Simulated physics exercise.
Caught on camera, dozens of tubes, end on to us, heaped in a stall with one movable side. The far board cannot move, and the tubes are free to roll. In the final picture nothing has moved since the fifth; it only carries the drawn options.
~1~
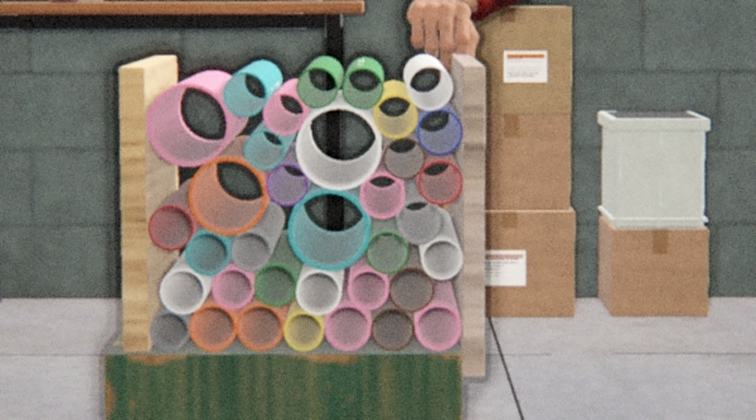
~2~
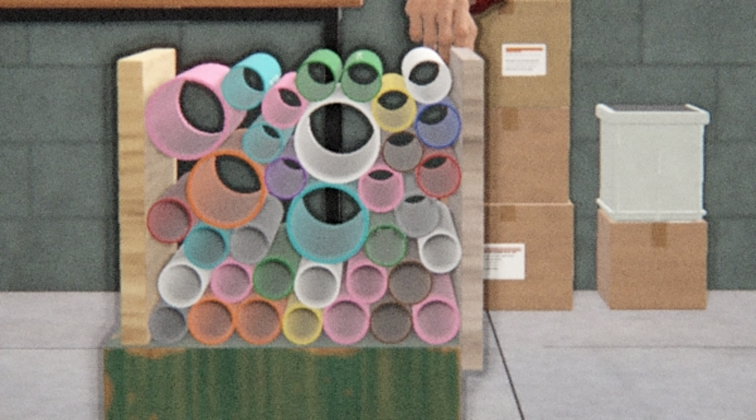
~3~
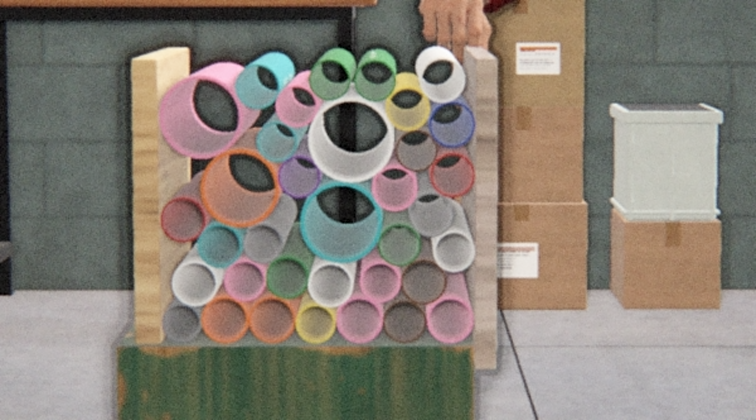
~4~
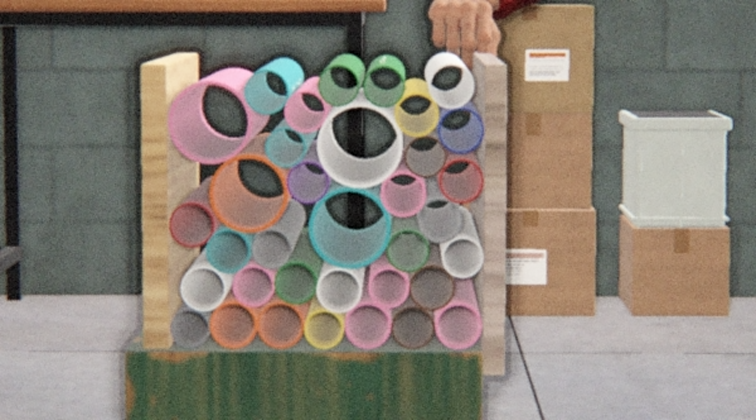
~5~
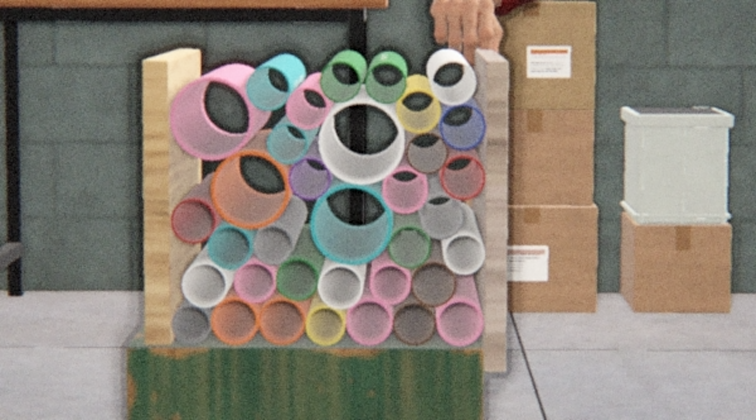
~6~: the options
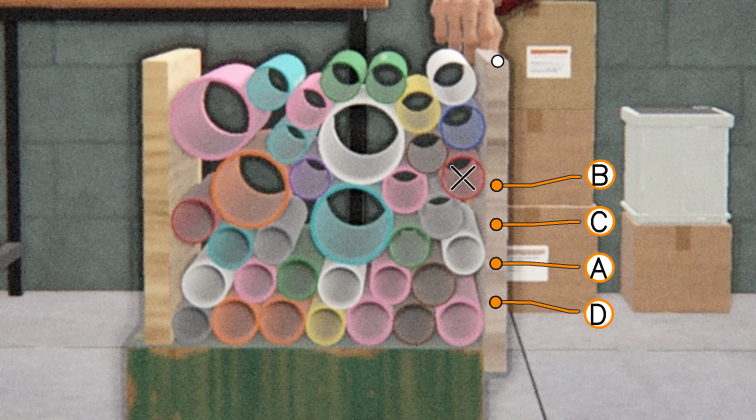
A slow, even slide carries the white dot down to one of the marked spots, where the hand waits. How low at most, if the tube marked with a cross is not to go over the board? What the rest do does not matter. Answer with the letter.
It can be let down to C.
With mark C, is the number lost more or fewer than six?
It loses fewer than six.
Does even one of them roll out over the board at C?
Yes, at C.
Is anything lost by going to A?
At A: Yes.
On the marked copy, A at (496, 263); B at (496, 186); C at (496, 225); D at (495, 302); the cross at (463, 178); the white dot at (497, 61).
Taking C. A third of the way, top of the board (486, 136).
Two thirds of the way, top of the board (485, 221).
When it is over, top of the board (485, 224), about four out over the board, the crossed one still inside.
As for the rest, A lets the crossed one out; B keeps the crossed one inside; D lets the crossed one out.
